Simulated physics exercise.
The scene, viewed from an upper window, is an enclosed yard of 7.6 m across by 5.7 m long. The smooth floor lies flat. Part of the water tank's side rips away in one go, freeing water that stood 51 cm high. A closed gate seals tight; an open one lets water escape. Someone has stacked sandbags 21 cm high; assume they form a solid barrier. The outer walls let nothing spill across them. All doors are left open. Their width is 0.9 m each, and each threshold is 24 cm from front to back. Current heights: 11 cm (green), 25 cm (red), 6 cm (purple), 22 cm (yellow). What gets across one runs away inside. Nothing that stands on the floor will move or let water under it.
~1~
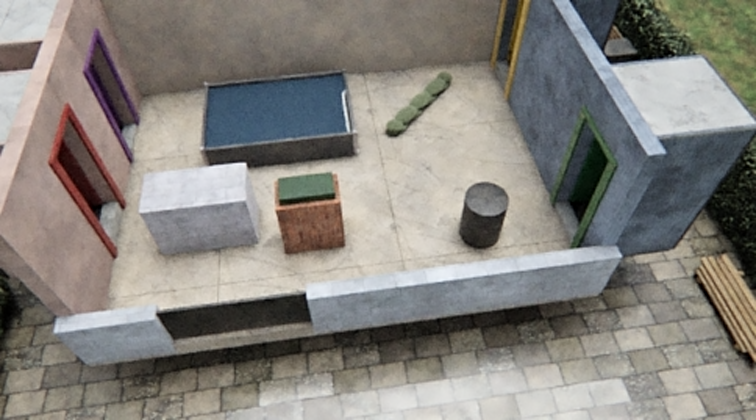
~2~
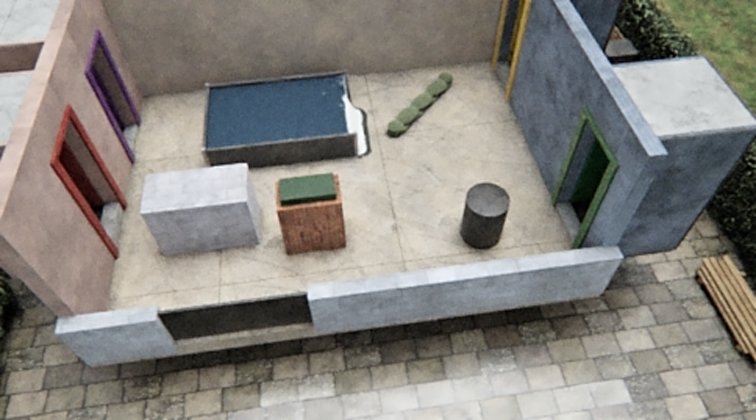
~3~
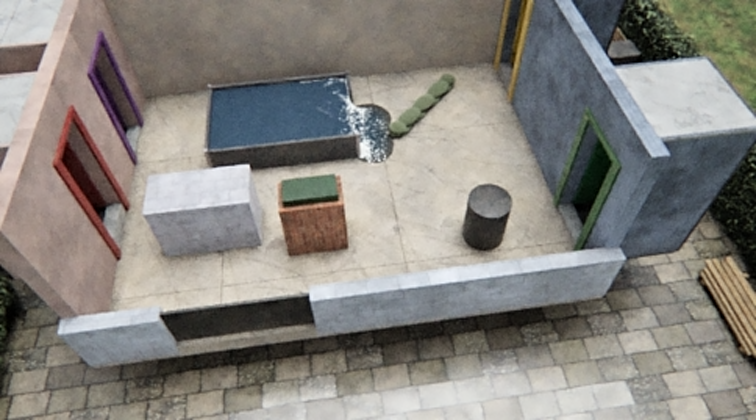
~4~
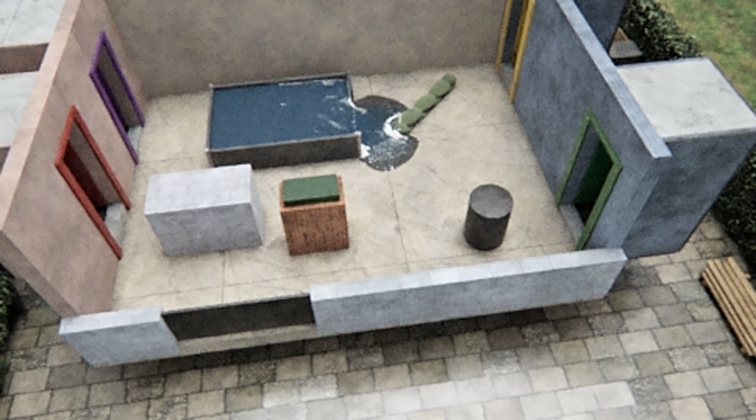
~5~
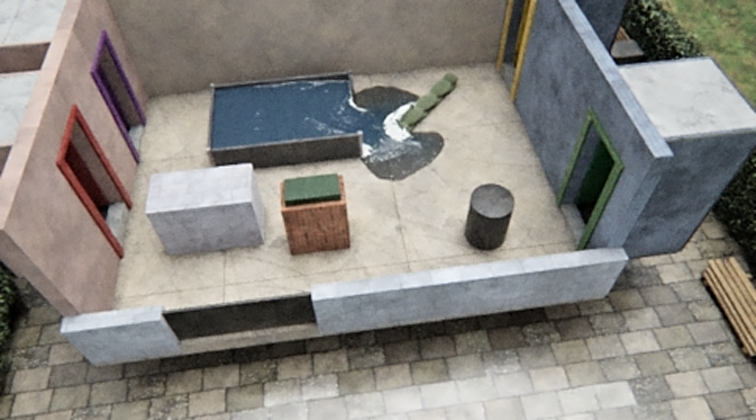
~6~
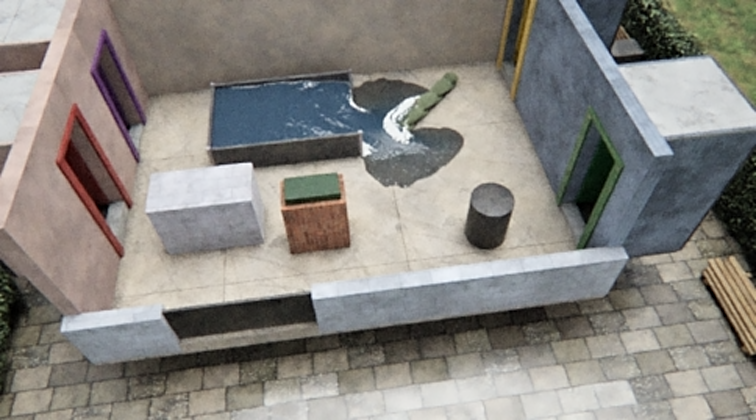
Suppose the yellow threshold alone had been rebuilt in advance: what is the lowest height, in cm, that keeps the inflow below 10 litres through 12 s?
About 16 cm.
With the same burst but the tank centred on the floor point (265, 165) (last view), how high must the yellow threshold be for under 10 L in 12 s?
Then about 12.0 centimetres at the least.
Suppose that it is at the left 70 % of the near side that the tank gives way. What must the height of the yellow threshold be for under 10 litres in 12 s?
Then it needs around 7.5 cm.
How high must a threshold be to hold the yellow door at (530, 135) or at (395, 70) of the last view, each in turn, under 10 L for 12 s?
Roughly 11.5 cm for the first and 20 cm for the second.
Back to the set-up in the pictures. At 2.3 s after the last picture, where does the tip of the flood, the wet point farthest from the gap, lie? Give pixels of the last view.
At about (589, 276).
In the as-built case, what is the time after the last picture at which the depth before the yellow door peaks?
Roughly 2.8 s.
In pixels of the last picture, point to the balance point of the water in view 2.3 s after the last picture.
Centre of mass: About (377, 134) px.
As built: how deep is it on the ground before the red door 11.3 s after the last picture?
Some 6.0 cm.
Then, 0.7 s after the last picture water covers 20 % of the floor, deepest (35 cm) near (388, 132); it has not reached the yellow door.
Then, 2.3 s after the last picture water covers 45 % of the floor, deepest (29 cm) near (388, 132); 16 cm at the yellow door, 0 litres in over its 22 cm threshold.
Then, 11.3 s after the last picture water covers 95 % of the floor, deepest (12 cm) near (120, 338); 8 cm at the yellow door, 0 litres in over its 22 cm threshold.
At the yellow door as built, the water peaked near 18 cm, 2.7 s after the last picture.
Run again over the same 12 s with other heights there, 23 litres in over 13.5 cm, 3 litres over 18.5 cm. The limit of 10 litres is kept from about 16 cm up.
